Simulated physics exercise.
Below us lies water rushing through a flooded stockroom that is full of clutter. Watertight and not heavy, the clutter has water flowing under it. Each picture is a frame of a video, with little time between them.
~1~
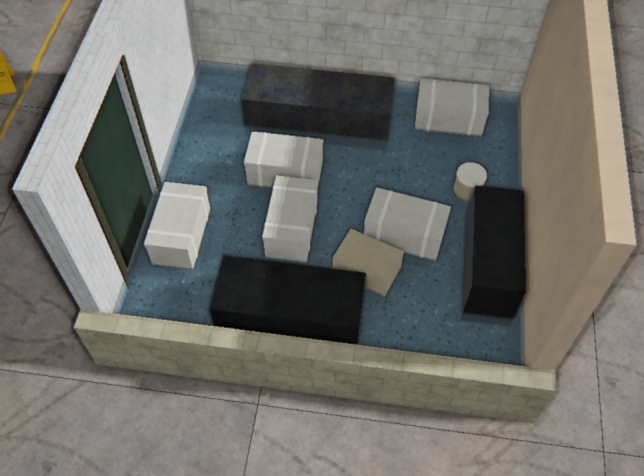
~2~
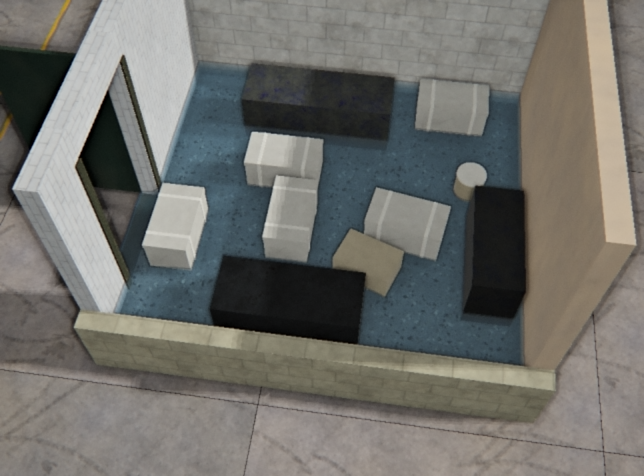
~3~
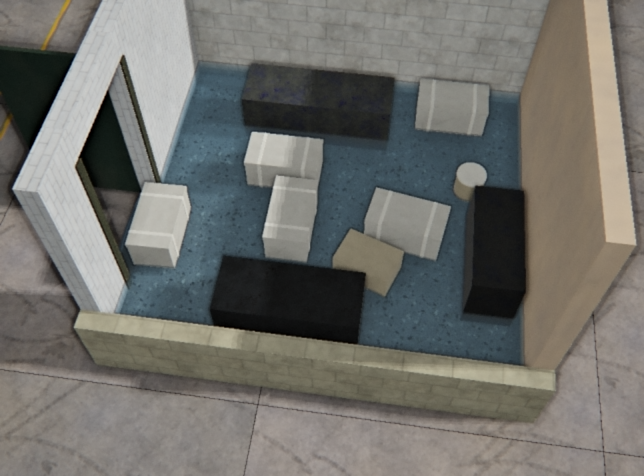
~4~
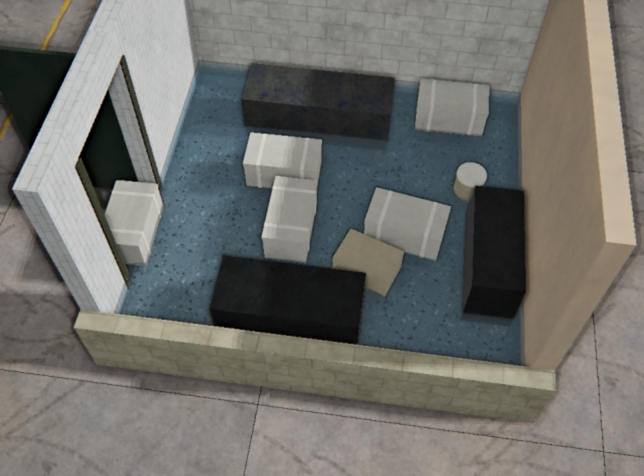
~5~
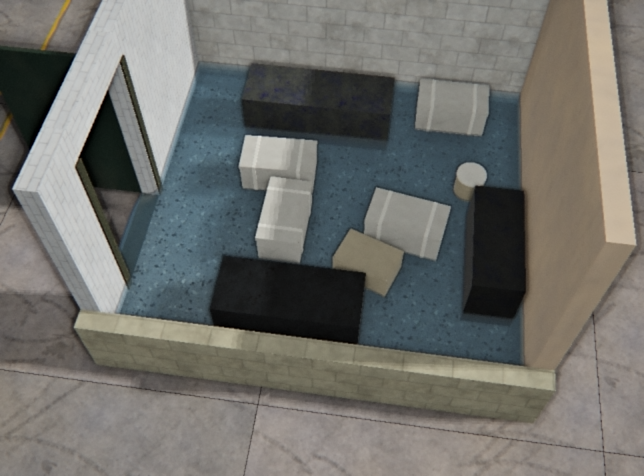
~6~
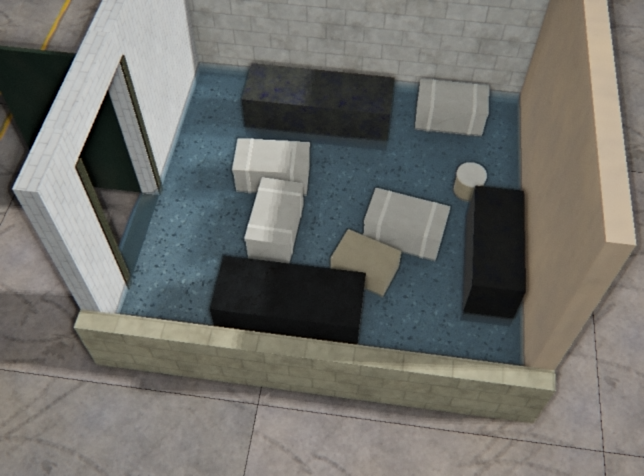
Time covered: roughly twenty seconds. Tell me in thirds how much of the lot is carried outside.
I make it two thirds or more.
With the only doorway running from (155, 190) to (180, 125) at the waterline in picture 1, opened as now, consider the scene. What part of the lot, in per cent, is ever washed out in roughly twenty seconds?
Something like 40 percent.
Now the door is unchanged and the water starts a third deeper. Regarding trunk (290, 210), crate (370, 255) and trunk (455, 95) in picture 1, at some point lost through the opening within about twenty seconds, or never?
Ordered answer: Flushed away; flushed away; retained.
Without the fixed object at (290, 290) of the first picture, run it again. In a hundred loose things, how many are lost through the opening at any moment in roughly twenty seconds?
Result: Approx. 60 %.
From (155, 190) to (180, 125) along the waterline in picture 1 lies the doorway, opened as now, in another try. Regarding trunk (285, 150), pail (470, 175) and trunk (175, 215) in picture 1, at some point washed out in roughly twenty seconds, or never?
In turn: Out, left behind, washed out.
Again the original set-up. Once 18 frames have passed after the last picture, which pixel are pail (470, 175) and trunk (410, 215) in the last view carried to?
They'd be somewhere near (417, 196) and (307, 218).
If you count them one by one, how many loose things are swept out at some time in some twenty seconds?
5.
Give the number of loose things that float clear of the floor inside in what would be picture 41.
Total: 2.
A moment on, 1 of 7 are out; 6 afloat.
Next, 3 of 7 are out; 4 afloat.
Later, 5 of 7 are out; 2 afloat.
In the end, 5 of 7 are out; 2 afloat.
